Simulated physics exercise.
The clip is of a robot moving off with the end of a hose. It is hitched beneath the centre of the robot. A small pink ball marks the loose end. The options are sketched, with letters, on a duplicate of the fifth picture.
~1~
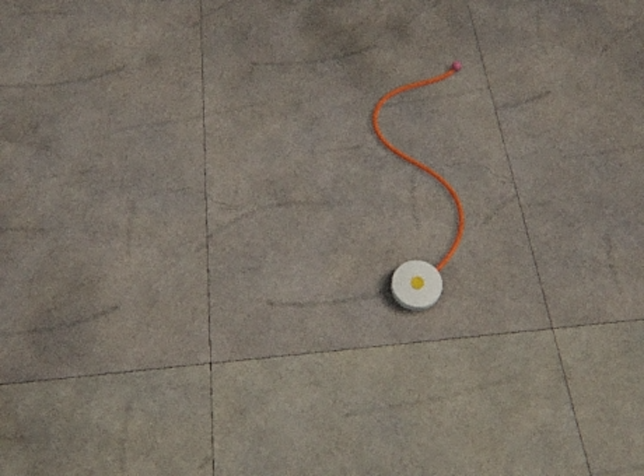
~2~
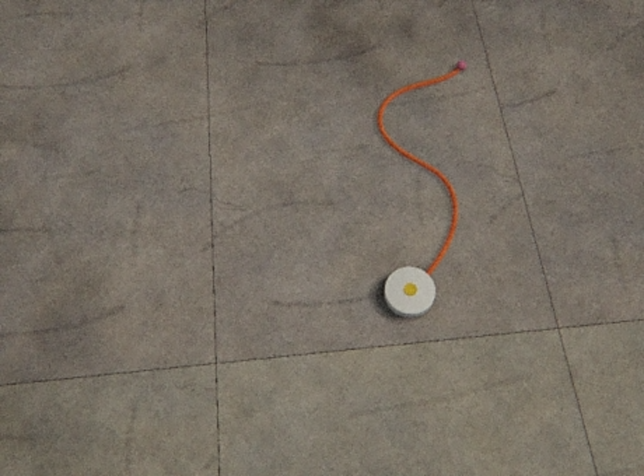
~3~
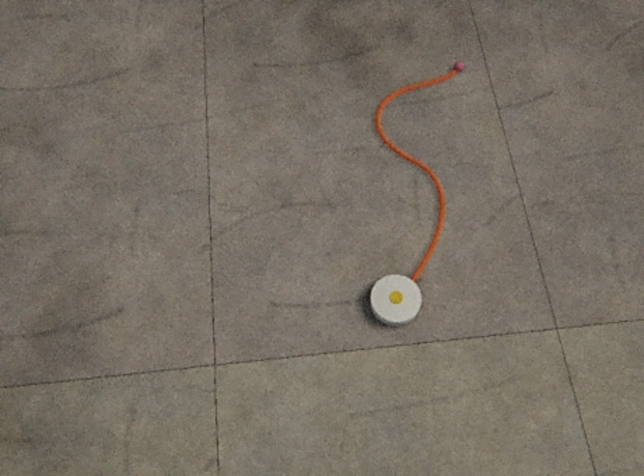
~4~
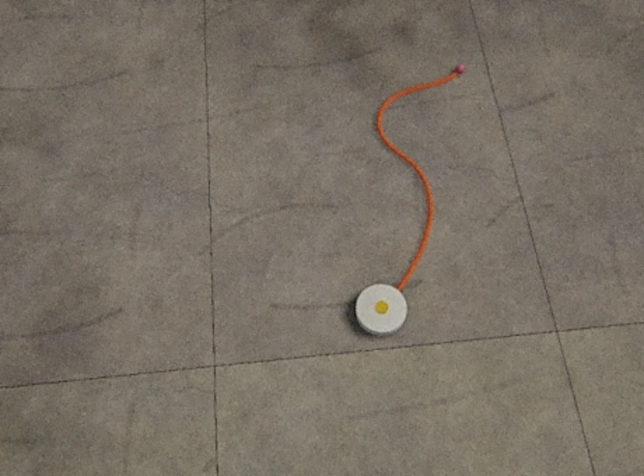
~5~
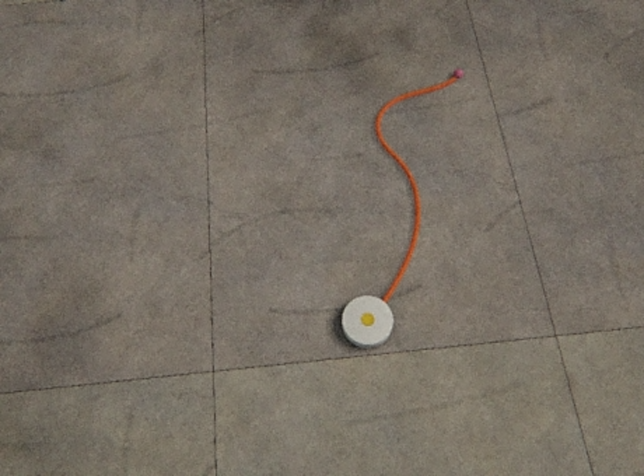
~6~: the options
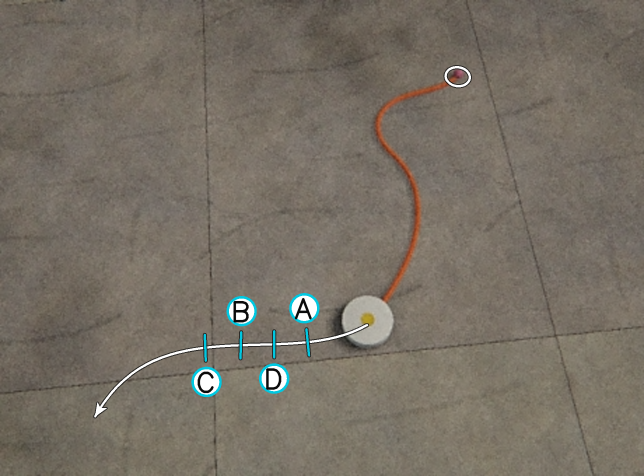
A round white robot with a yellow dot on top crept a short way down and to the left across the grey floor, drawing the near part of an orange hose along and slightly straightening its curves.
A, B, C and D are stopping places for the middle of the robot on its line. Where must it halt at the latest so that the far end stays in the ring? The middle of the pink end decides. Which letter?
All is well up to D.
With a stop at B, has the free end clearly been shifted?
Yes.
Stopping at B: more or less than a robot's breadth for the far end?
Less.
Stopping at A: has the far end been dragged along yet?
No.
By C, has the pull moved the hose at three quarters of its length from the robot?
Yes.
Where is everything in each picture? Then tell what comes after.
In the first frame, robot (416, 286); free end (456, 66).
In the second frame, robot (409, 293); free end (461, 66).
In the third frame, robot (395, 301); free end (459, 67).
In the fourth frame, robot (381, 310); free end (460, 69).
In the fifth frame, robot (367, 322); free end (458, 74).
On the marked copy, A at (308, 342); B at (241, 345); C at (205, 348); D at (274, 344); the ring at (458, 77); the route from (367, 325) via (220, 346) to (95, 416).
Taking D. A third of the way, robot (337, 334), middle of the hose (398, 178), free end (458, 74).
Two thirds of the way, robot (303, 340), middle of the hose (389, 189), free end (458, 74).
When it is over, robot (274, 342), middle of the hose (380, 198), free end (455, 77); the free end is still in its ring.
As for the rest, A is safe but short; B drags the free end to (444, 83); C drags the free end to (433, 95).
